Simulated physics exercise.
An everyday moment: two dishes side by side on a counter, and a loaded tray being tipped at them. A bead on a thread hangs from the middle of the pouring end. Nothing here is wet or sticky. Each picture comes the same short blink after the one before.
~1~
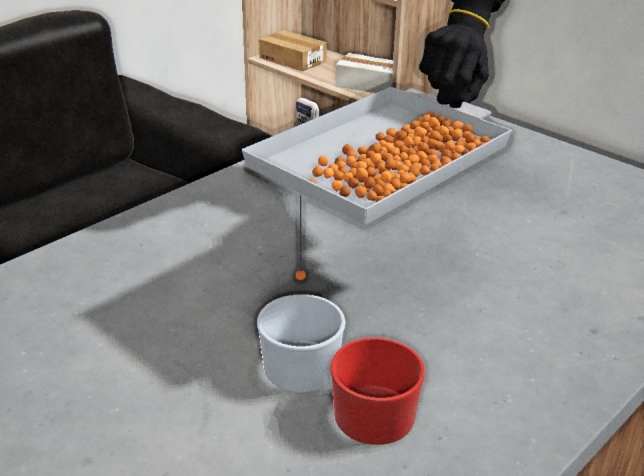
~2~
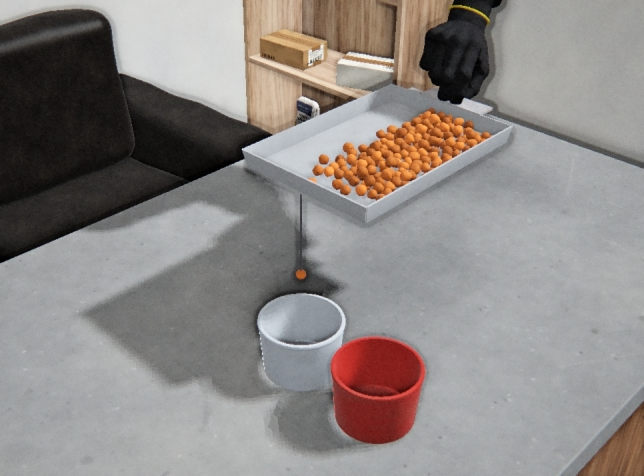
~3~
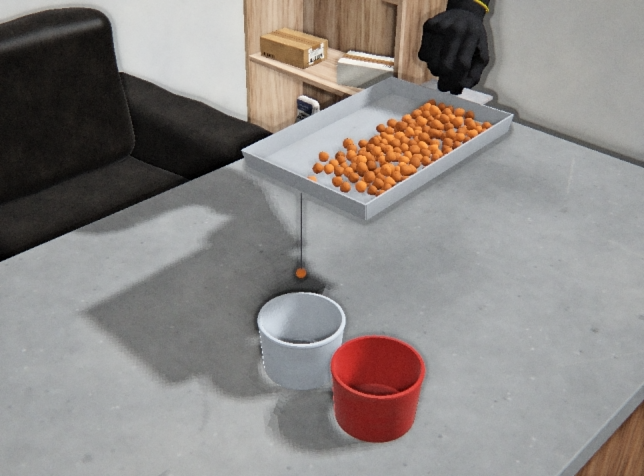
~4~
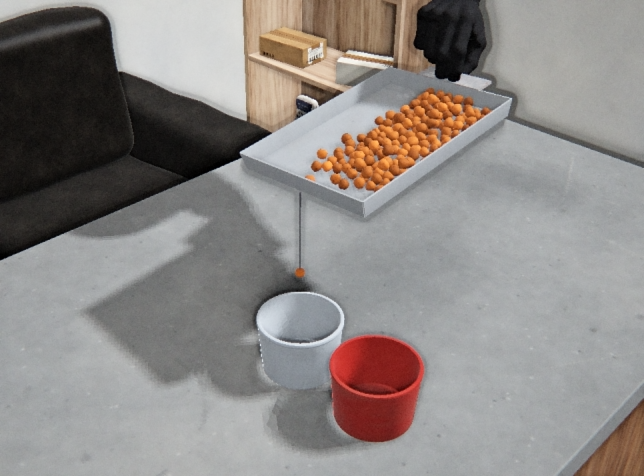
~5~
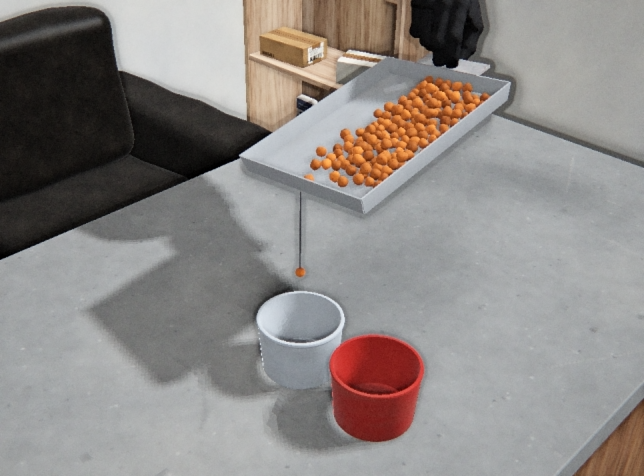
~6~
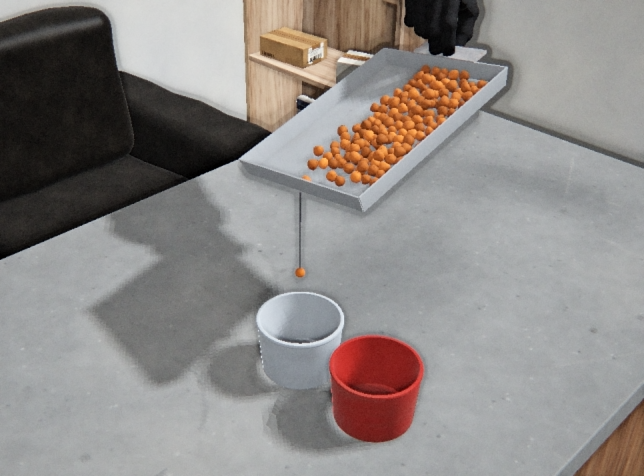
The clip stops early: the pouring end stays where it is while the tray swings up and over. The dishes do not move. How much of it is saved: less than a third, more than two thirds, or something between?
Together they catch less than a third.
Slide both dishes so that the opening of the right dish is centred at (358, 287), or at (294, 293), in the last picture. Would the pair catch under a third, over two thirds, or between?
In turn: Less than a third; over two thirds.
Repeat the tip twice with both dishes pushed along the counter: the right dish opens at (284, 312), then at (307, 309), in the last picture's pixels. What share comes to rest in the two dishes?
About 60 and 80 per cent.
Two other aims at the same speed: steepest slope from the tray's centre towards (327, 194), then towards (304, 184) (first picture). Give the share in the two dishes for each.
In turn 50 and 30 in a hundred.
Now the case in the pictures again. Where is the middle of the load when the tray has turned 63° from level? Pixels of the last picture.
Around (291, 137).
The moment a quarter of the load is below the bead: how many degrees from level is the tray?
Near 100 degrees.
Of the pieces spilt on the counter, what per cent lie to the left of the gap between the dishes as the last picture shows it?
Roughly 100 in a hundred.
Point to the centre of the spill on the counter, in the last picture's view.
Close to (210, 307).
Just after the last frame, tray tipped steeply; almost all on the tray; just a few outside both; just a few in the air.
A moment on, tray tipped past a quarter turn; roughly a third on the tray; roughly a third outside both; roughly a quarter in the air.
Further on, tray tipped past a quarter turn; every one outside both.
When it is over, tray tipped past a quarter turn; not one in the right dish; not one in the left dish; every one outside both.
